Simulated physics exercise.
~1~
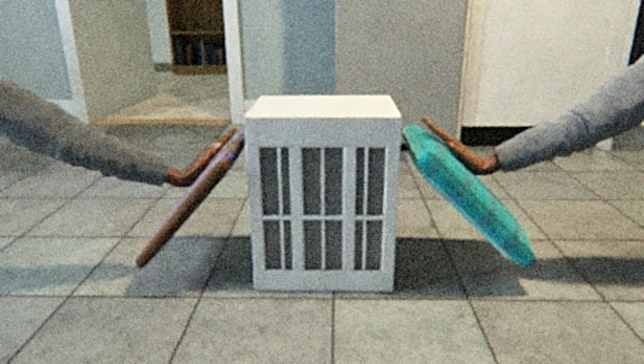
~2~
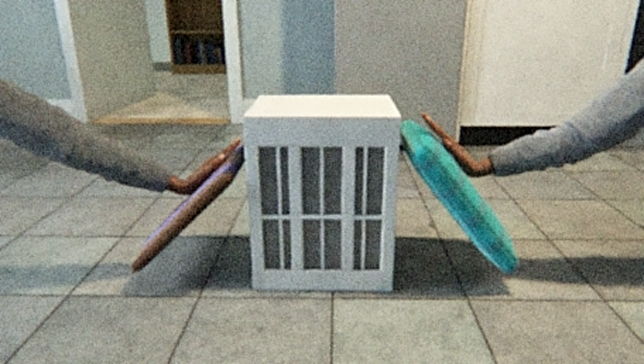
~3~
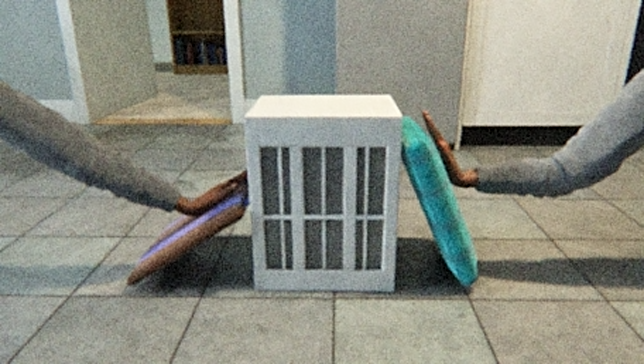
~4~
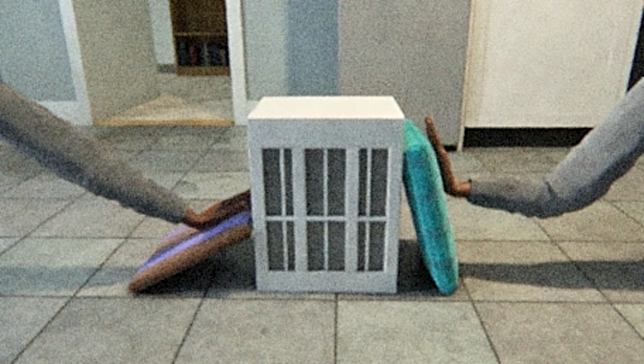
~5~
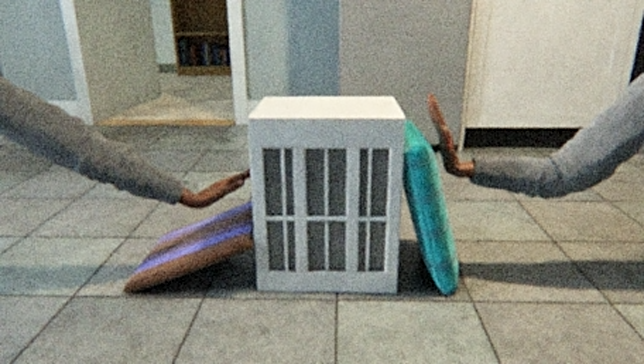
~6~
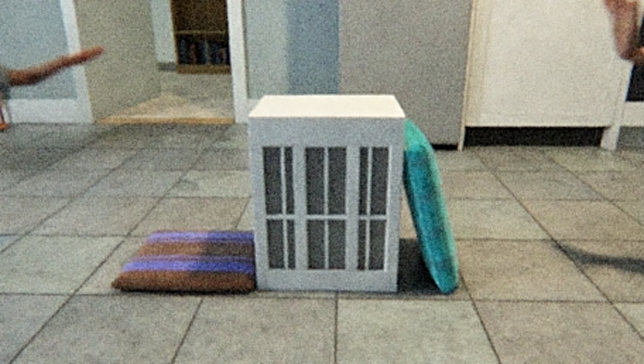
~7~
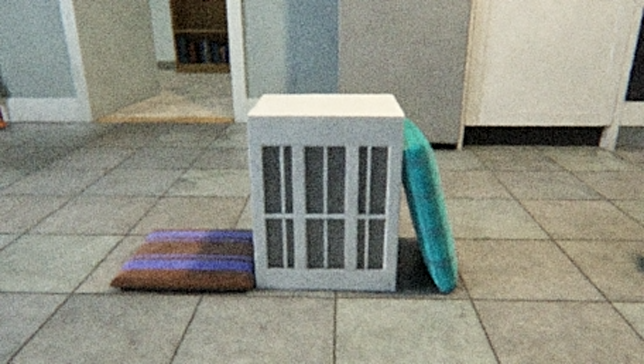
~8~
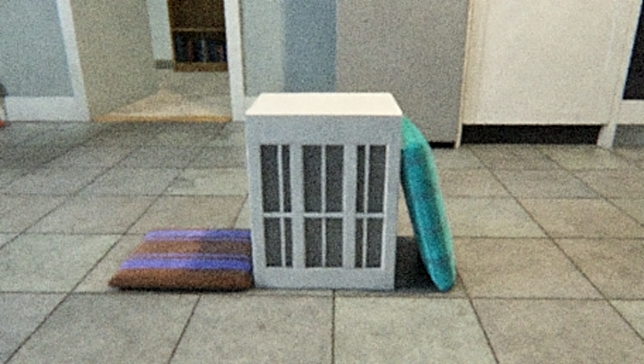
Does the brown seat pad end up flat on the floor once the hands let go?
Yes, the brown seat pad slides down and ends up lying flat on the floor to the left of the crate, while the turquoise pillow keeps leaning on the right.
